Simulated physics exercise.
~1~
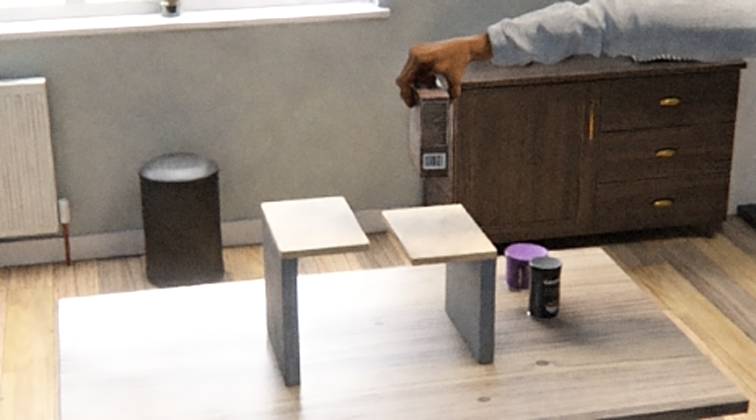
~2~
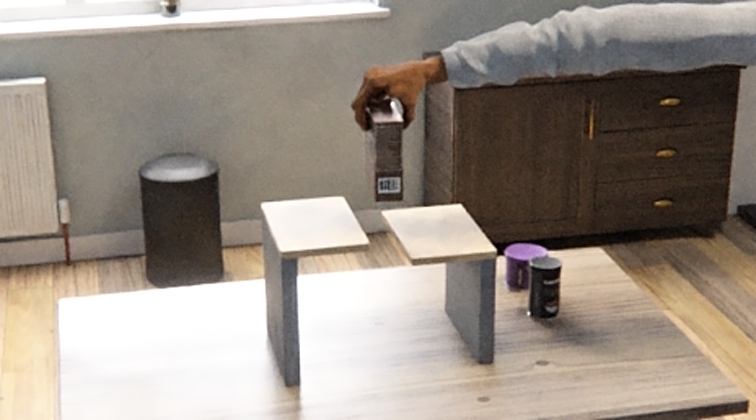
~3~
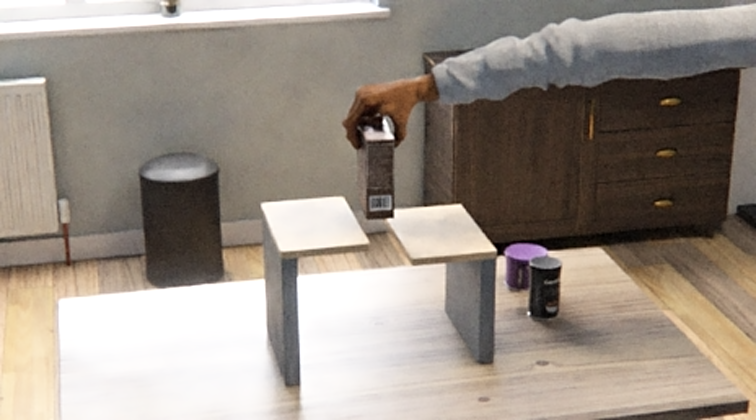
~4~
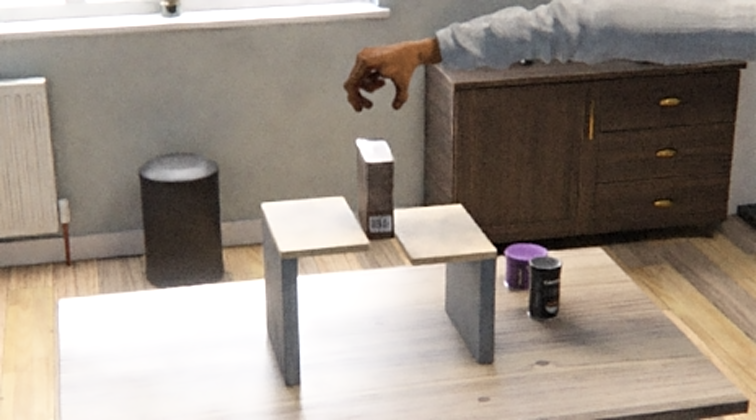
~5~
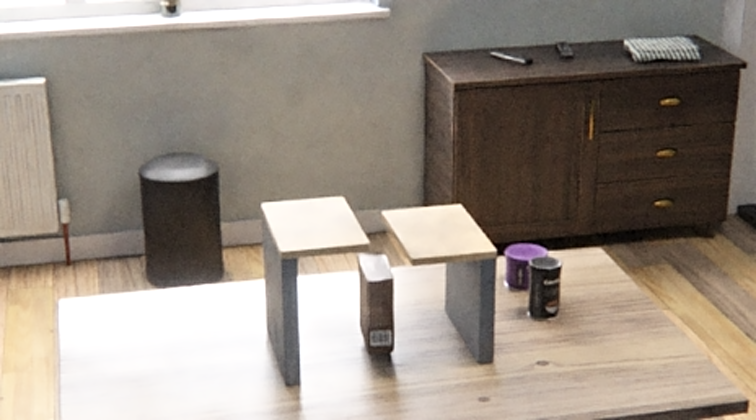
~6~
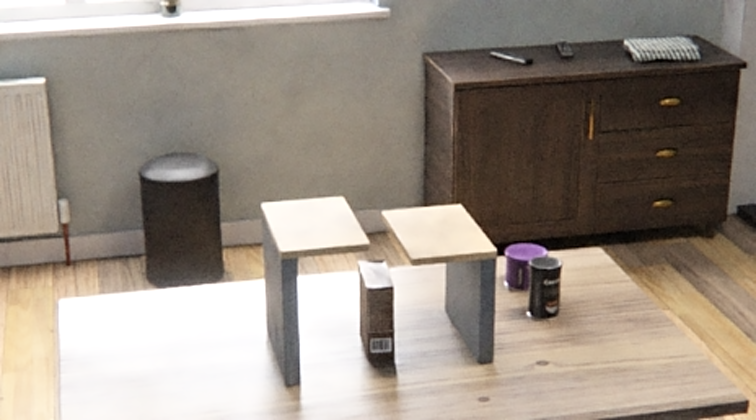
At first, a hand holds a brown packet upright beside a dark cabinet, above and behind two supports with pale, slanted tops standing a little apart on a wooden table. A purple tin and a black tin sit together to the right. The hand carries the packet left and lowers it toward the gap between the supports. It then lets go and draws back, and the packet drops through the gap. In the end the packet stands upright on the table between the two supports, while both tins remain where they were.
